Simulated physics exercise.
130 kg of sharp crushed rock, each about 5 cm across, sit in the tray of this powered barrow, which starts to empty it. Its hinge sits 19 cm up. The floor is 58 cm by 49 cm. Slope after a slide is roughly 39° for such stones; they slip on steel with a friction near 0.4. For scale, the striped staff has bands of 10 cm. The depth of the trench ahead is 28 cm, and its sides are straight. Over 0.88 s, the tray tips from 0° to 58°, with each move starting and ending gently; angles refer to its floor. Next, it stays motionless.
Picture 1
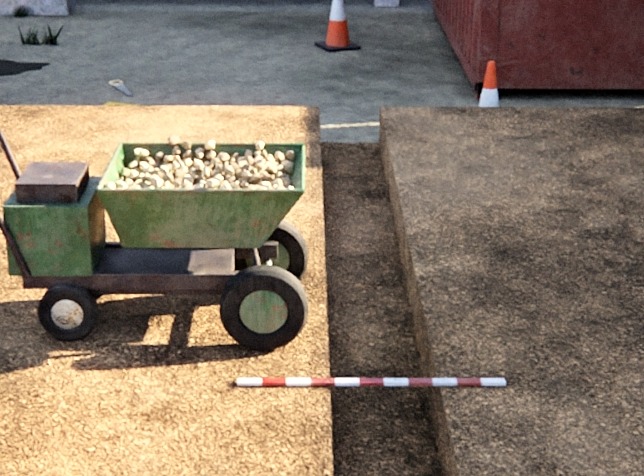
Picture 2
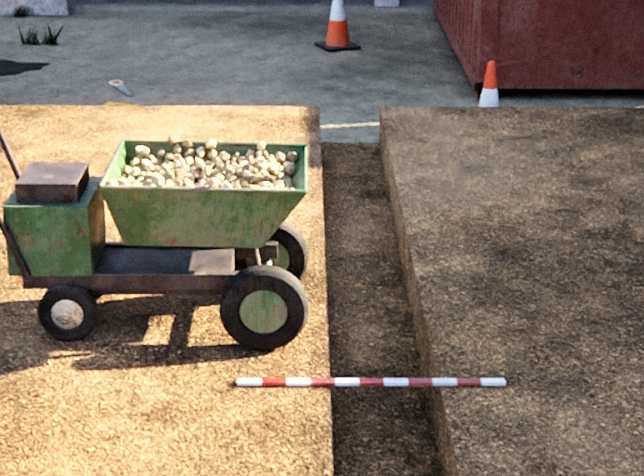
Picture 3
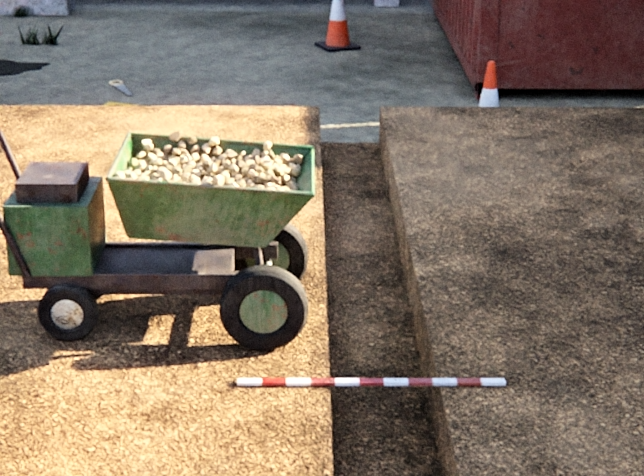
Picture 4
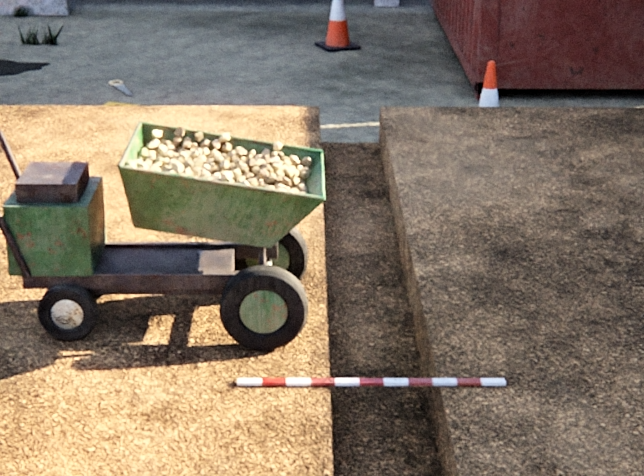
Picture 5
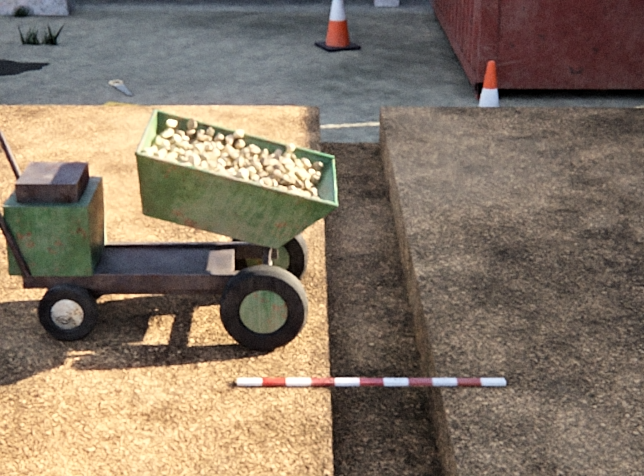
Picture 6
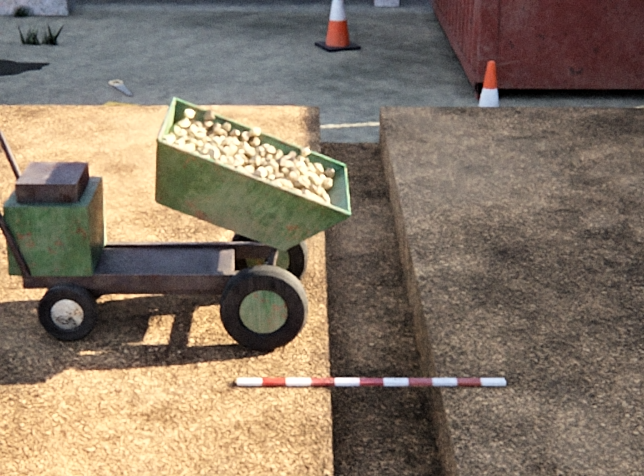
The video shows a green powered barrow loaded with pale stones standing beside a trench, a red and white striped staff lying across the gap, as its tray gradually tilts down to the right with the stones still inside.
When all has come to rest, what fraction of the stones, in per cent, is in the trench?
At the end about 16 per cent of the stones are there.
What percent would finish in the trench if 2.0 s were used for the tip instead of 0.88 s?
Then about 15 per cent.
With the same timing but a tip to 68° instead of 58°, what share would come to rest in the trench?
Trench share: Approx. 35%.
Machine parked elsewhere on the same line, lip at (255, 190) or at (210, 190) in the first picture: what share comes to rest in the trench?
About 30 per cent first, then about 30 per cent.
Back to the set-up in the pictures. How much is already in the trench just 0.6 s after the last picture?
I'd say near 5 per cent at that time.
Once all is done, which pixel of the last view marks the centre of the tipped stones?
The tipped stones centre close to (420, 361).
Then, 0.3 s after the last picture the floor is at 49°, 100 % in the tray; the foremost stones are at (368, 226).
Then, 0.6 s after the last picture the floor is at 58°, 95 % in the tray, 5 % in the trench, 1 % past the trench; the foremost stones are at (431, 287).
Then, 1.0 s after the last picture the floor is at 58°, 75 % in the tray, 12 % in the trench, 13 % past the trench; the foremost stones are at (503, 318).
Then, 2.9 s after the last picture the floor is at 58°, 69 % in the tray, 16 % in the trench, 15 % past the trench; the foremost stones are at (548, 317).
